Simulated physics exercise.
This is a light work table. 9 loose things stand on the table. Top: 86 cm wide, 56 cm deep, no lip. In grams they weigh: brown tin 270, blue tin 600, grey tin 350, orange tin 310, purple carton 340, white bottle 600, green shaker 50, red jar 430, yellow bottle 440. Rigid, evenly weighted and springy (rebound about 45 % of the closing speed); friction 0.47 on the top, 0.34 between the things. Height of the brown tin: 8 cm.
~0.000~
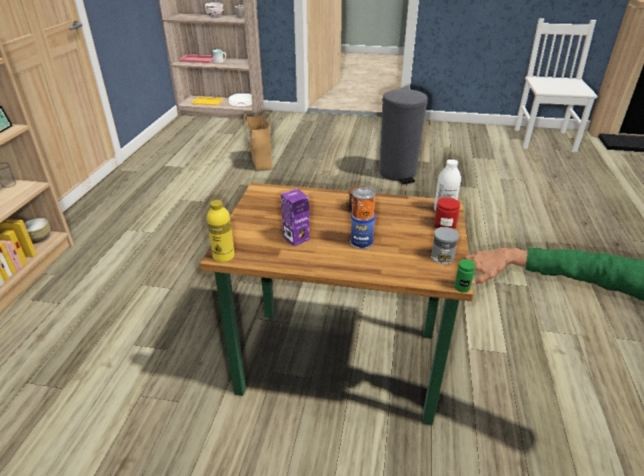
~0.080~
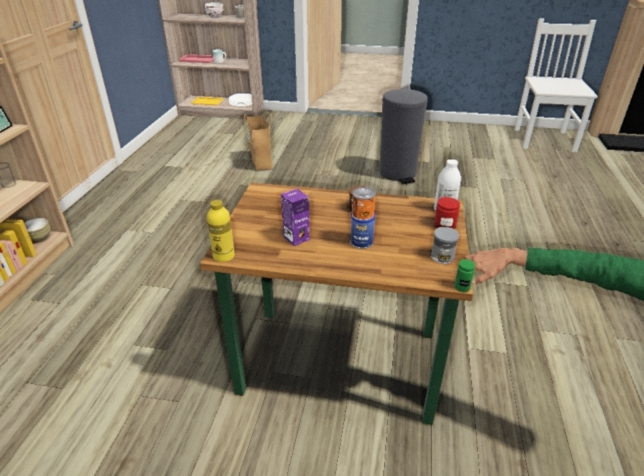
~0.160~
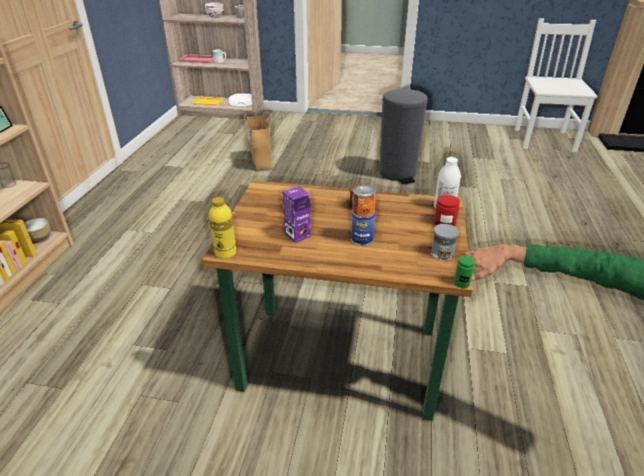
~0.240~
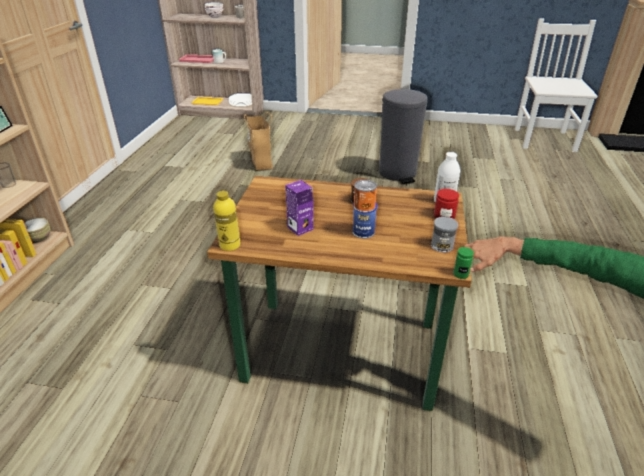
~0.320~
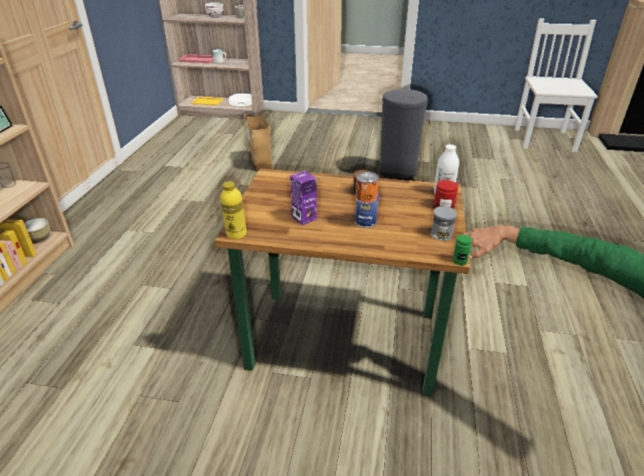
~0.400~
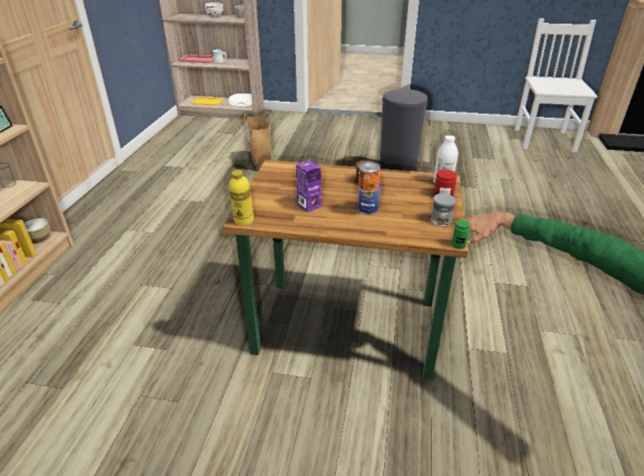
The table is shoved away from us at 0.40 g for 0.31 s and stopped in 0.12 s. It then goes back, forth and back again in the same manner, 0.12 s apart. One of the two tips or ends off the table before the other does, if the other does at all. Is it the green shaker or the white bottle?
The latter of the two, the white bottle.
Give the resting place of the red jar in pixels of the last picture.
Around (447, 213).
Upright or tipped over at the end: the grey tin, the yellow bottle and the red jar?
The grey tin keeps standing; the yellow bottle topples; the red jar stays upright.
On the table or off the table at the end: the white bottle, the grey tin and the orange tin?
The white bottle finishes off the table; the grey tin is still on the table; the orange tin finishes off the table.
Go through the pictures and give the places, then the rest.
Green shaker (465, 276); white bottle (448, 186), in the first frame.
Grey tin (445, 245); orange tin (364, 204), in the second frame.
Table shifted 2 cm; purple carton (297, 215); red jar (447, 211), in the third frame.
Table shifted 6 cm; yellow bottle (226, 220), in the fourth frame.
Table shifted 13 cm; yellow bottle (233, 210) 4° off upright; blue tin (366, 209), in the fifth frame.
Table shifted 22 cm; green shaker (461, 234); white bottle (446, 161), in the sixth frame.
After 0.80 s, table shifted 20 cm; white bottle now off the table; green shaker moved 9 cm near (460, 224); orange tin 72° off upright.
After 1.30 s, table shifted 3 cm; brown tin and orange tin now off the table; yellow bottle on its side; blue tin moved 3 cm.
After 1.90 s, table shifted 20 cm; green shaker moved 9 cm near (460, 223); yellow bottle on its side; purple carton moved 10 cm.
In the end (2.8 s), off the table, brown tin, orange tin and white bottle; toppled on the table, yellow bottle; the other 5 under 5 cm from the start. At the end, from the last picture's camera, green shaker near (464, 273), white bottle near (432, 256). Green shaker was never lost; white bottle went at 0.60 s.
